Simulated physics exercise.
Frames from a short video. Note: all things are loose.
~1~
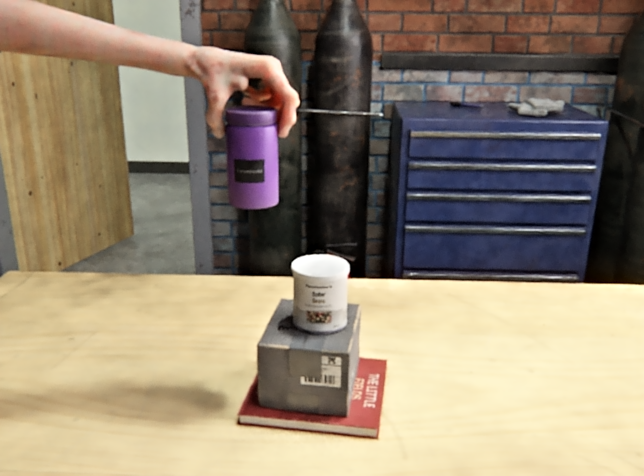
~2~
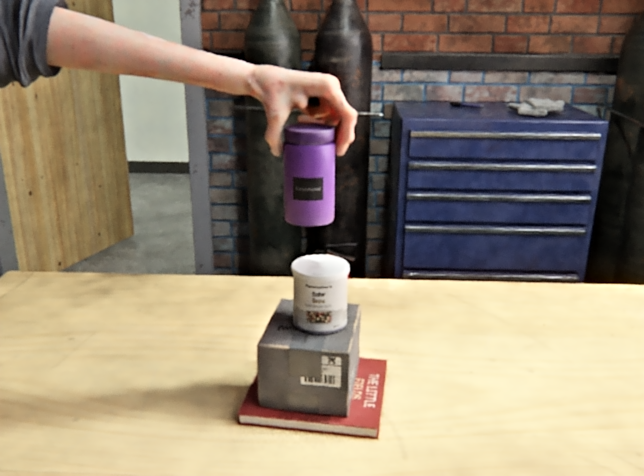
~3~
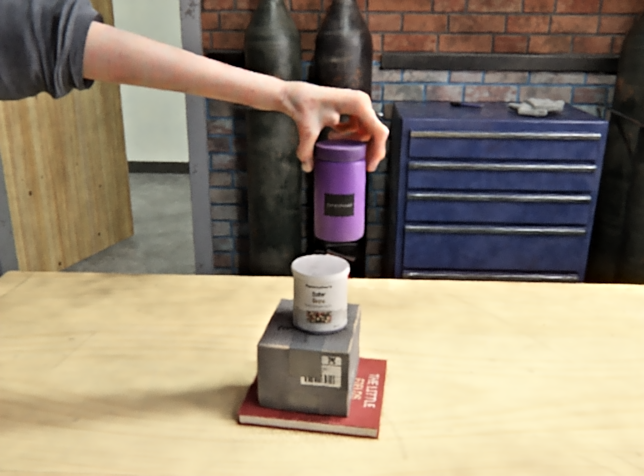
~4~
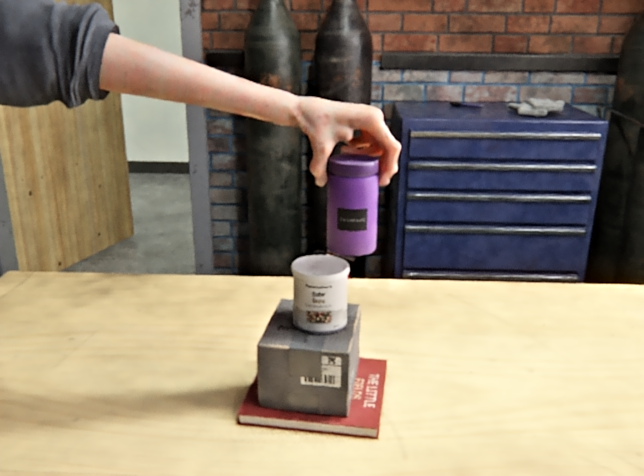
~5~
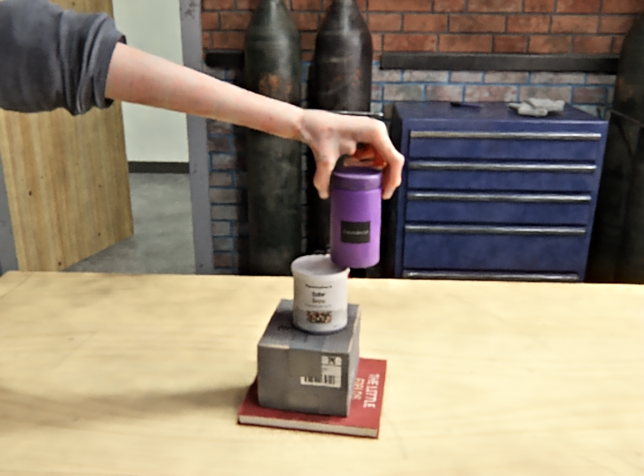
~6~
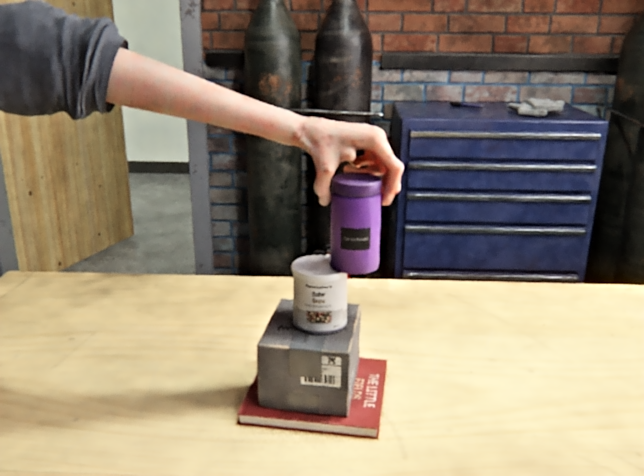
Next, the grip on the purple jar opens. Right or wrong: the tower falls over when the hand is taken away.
Right.
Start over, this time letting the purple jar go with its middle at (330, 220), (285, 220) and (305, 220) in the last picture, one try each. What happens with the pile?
Lab note - try 1: No collapse; try 2: Collapse; try 3: No collapse.
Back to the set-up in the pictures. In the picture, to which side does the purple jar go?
As we see it, to our right.
Then, 0.50 s after the last picture, purple jar now fallen.
Then, 1.10 s after the last picture, things are still on the move.
By the end, fallen, purple jar; the other 3 in place. The pile gives way.
